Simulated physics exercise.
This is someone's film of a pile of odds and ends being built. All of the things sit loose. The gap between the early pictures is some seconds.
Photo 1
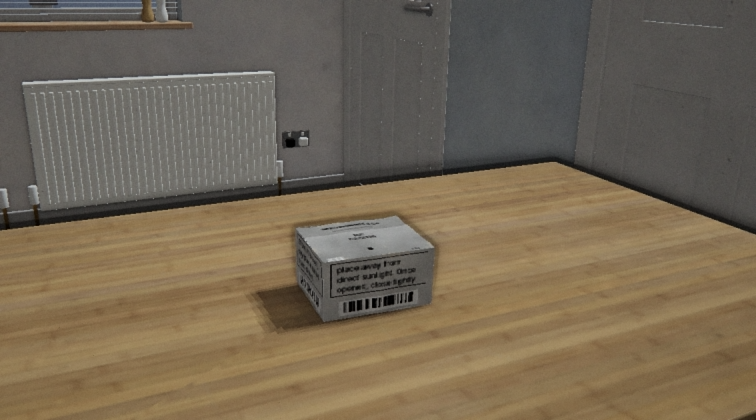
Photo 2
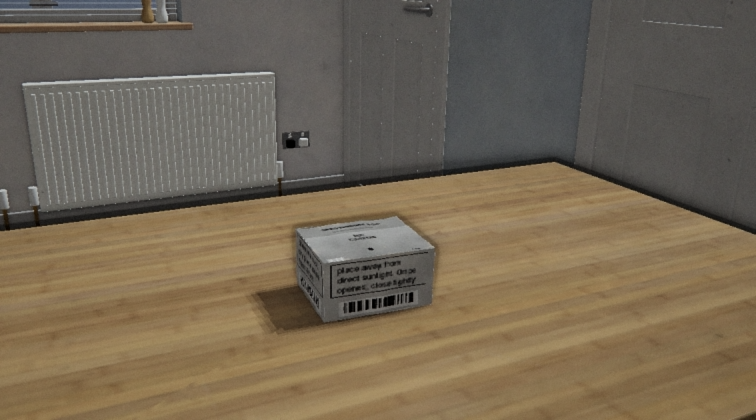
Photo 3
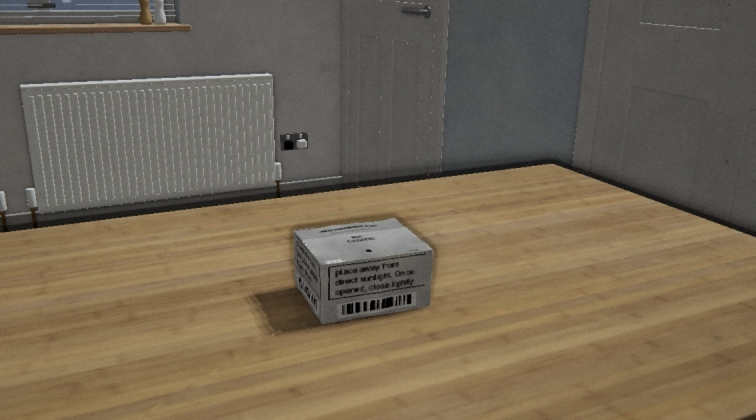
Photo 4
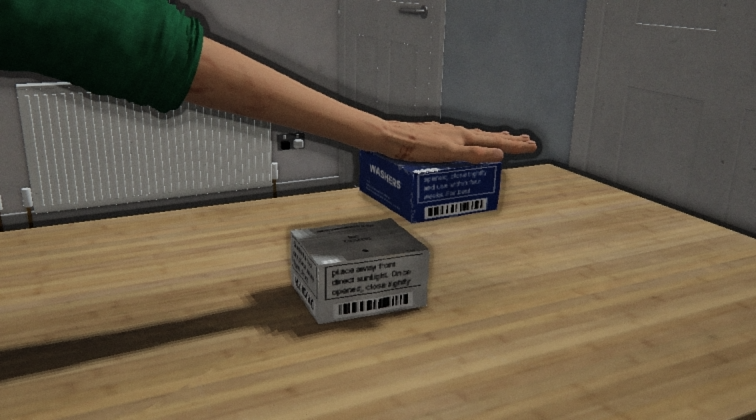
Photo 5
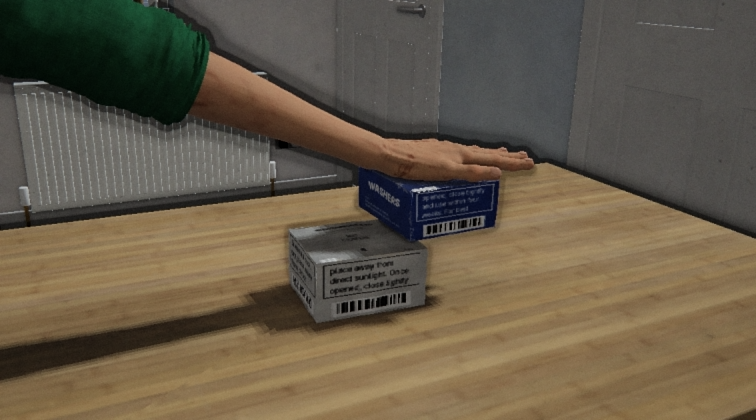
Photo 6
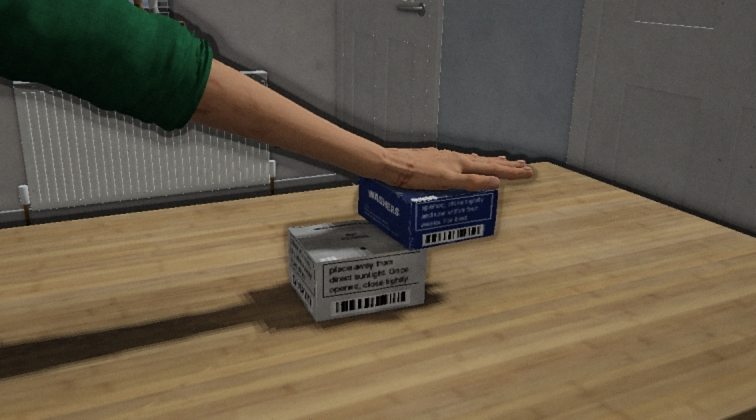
On a wooden table, a hand lowers a blue box down behind a white box.
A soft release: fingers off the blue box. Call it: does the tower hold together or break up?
It breaks up.
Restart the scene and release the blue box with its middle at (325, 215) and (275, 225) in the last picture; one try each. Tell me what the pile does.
Case 1: Stable. Case 2: Collapse.
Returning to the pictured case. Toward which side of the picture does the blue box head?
Rightwards.
Then, 0.40 s on from there, blue box now fallen.
Then, 0.80 s on from there, things are still on the move.
In the end, fallen, blue box; white box unmoved. At the end, from the last picture's camera, blue box near (455, 228). The pile loses its balance.
